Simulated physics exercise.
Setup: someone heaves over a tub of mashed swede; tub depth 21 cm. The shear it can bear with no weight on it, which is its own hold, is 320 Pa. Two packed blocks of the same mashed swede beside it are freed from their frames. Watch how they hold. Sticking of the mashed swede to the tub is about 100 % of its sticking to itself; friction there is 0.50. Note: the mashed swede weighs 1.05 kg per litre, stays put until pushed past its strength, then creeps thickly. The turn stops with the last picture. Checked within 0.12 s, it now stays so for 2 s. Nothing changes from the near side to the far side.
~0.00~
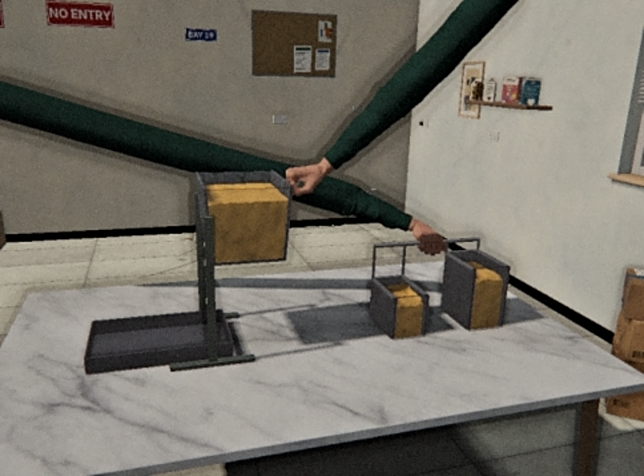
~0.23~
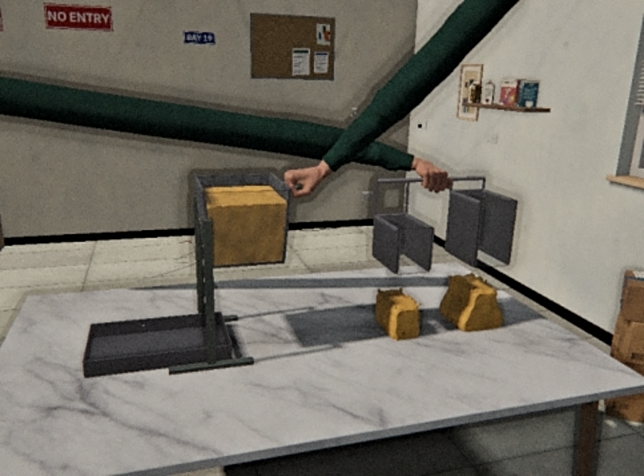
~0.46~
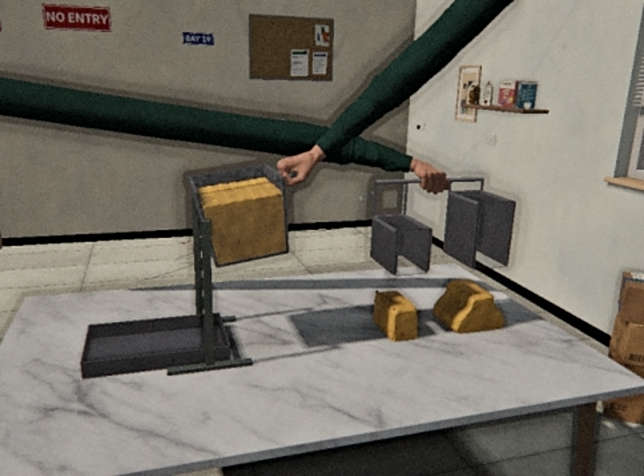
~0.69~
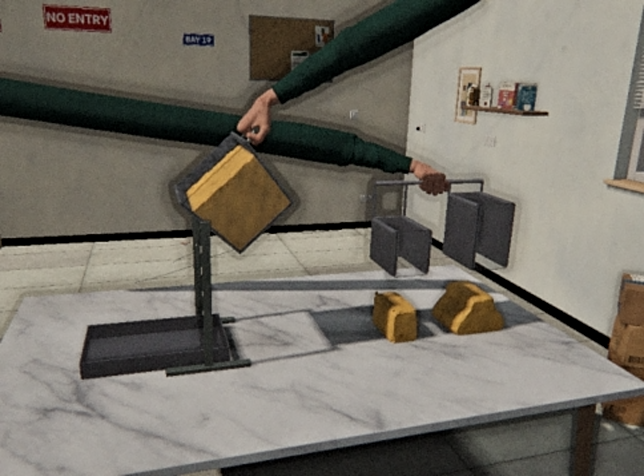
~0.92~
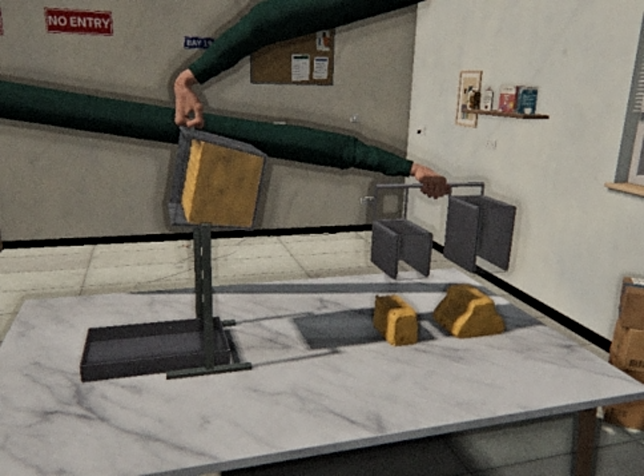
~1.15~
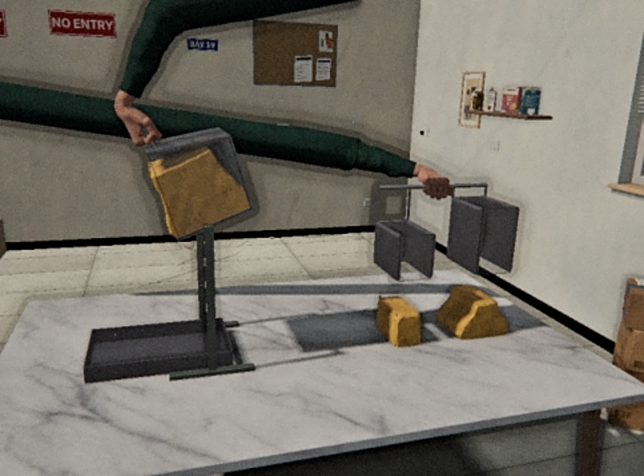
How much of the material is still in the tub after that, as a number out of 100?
About 0 out of 100.
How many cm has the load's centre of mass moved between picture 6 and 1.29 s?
Shift: Roughly 10 cm.
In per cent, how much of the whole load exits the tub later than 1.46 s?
My estimate is near 25 in a hundred.
After 1.29 s, the tub is at 107 degrees and holds 54 %.
After 1.46 s, the tub is at 107 degrees and holds 27 %.
After 1.63 s, the tub is at 107 degrees and holds 20 %.
After 1.80 s, the tub is at 107 degrees and holds 17 %.
After 3.15 s, the tub is at 107 degrees and holds 0 %.
